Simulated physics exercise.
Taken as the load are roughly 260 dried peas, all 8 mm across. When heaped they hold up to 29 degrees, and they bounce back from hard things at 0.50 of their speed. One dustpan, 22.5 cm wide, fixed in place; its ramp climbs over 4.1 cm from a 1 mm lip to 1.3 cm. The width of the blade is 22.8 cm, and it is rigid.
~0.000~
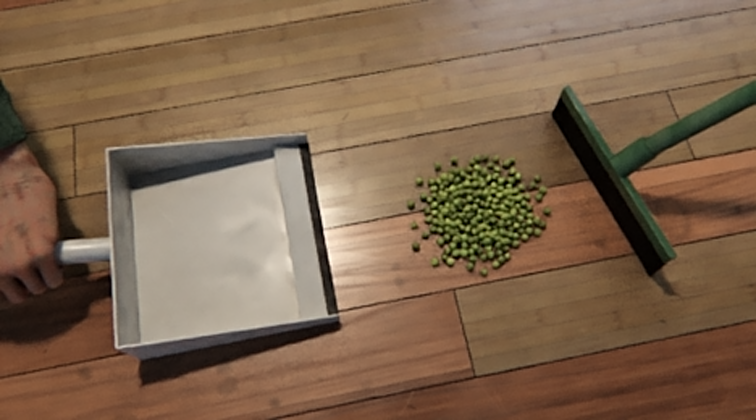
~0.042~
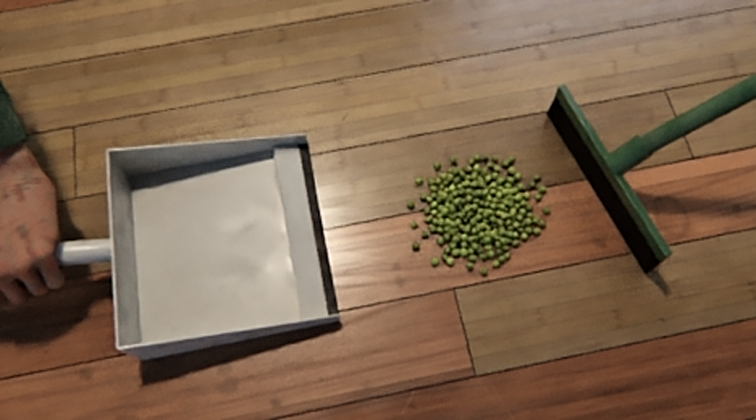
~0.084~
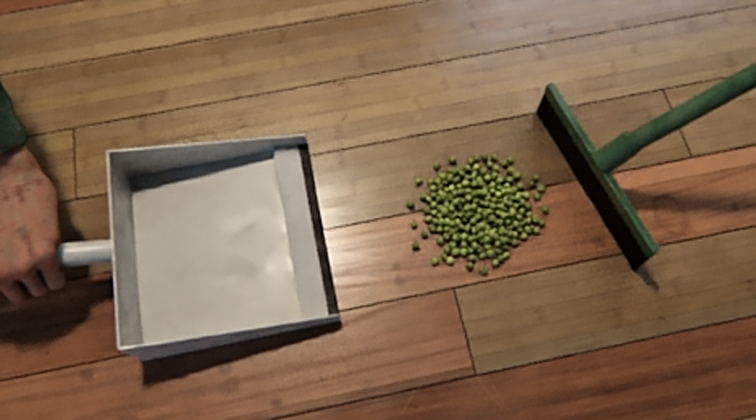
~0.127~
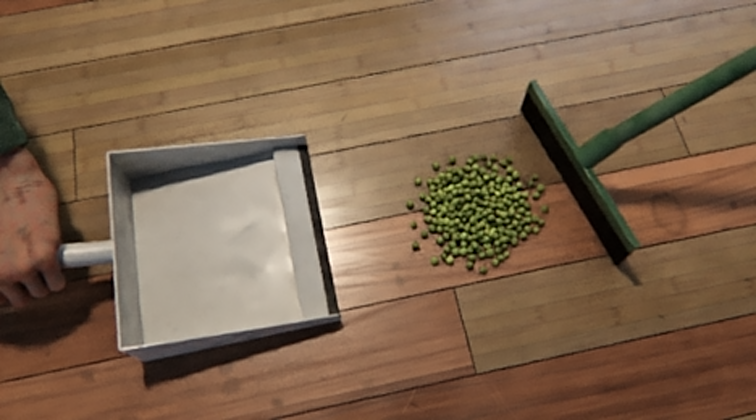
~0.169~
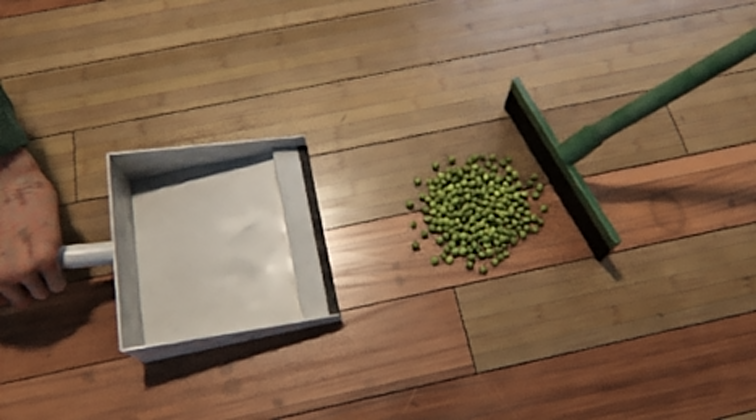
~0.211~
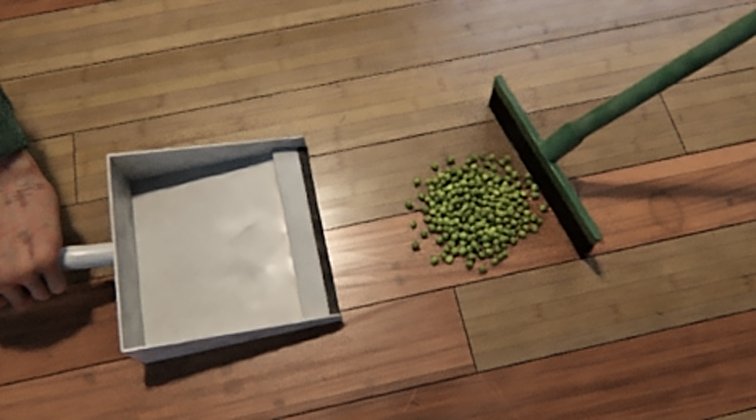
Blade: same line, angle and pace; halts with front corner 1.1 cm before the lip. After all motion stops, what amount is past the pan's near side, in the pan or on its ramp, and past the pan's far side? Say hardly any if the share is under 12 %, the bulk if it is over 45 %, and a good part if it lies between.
Outcome: Near side: It gets a trickle; pan: It gets a trickle; far side: It gets a trickle.
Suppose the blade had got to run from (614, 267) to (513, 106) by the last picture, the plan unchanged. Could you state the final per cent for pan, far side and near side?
Pan 30; far 0; near 20.
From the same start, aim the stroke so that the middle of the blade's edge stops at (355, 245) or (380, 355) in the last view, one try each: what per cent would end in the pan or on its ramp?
Roughly 25 % and 15 %.
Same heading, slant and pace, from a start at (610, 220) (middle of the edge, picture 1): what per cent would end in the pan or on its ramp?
The pan and its ramp would take some 5 per cent.
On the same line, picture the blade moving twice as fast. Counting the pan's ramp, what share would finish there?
In that case some 20 per cent.
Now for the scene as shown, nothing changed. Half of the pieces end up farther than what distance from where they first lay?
It works out to roughly 14 cm.
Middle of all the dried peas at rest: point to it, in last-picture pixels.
Approximately (352, 237) in the last picture.
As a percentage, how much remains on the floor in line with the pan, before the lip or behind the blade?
Close to 90 per cent of them end up there.
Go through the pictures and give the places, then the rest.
In the first frame, blade from (668, 258) to (566, 94), moved 0.0 cm, 0 of the pieces shifted so far; middle of the pieces at (480, 212); pan at (213, 248).
In the second frame, blade from (663, 256) to (561, 93), moved 0.4 cm, 0 of the pieces shifted so far; middle of the pieces at (480, 212).
In the third frame, blade from (651, 252) to (549, 91), moved 1.6 cm, 0 of the pieces shifted so far; middle of the pieces at (479, 211).
In the fourth frame, blade from (632, 247) to (532, 88), moved 3.5 cm, 0 of the pieces shifted so far; middle of the pieces at (479, 211).
In the fifth frame, blade from (614, 243) to (515, 86), moved 5.4 cm, 0 of the pieces shifted so far; middle of the pieces at (478, 210).
In the sixth frame, blade from (595, 239) to (498, 83), moved 7.3 cm, 2 of the pieces shifted so far; middle of the pieces at (478, 210); pan at (214, 251). Its pace works out near 0.46 m/s, heading 23 degrees away from the viewer's side.
After 0.48 s, middle of the blade 15 cm from the lip; 0 % over the lip, far side 0 %, near side 0 %.
Then, at 0.66 s, middle of the blade 8 cm from the lip; 0 % over the lip, far side 0 %, near side 5 %.
After 0.96 s, middle of the blade 4 cm from the lip; 5 % over the lip, far side 5 %, near side 5 %.
At rest (1.4 s), near side 5 %, pan 5 %, far side 5 %, in front of the lip or behind the blade 90 %.
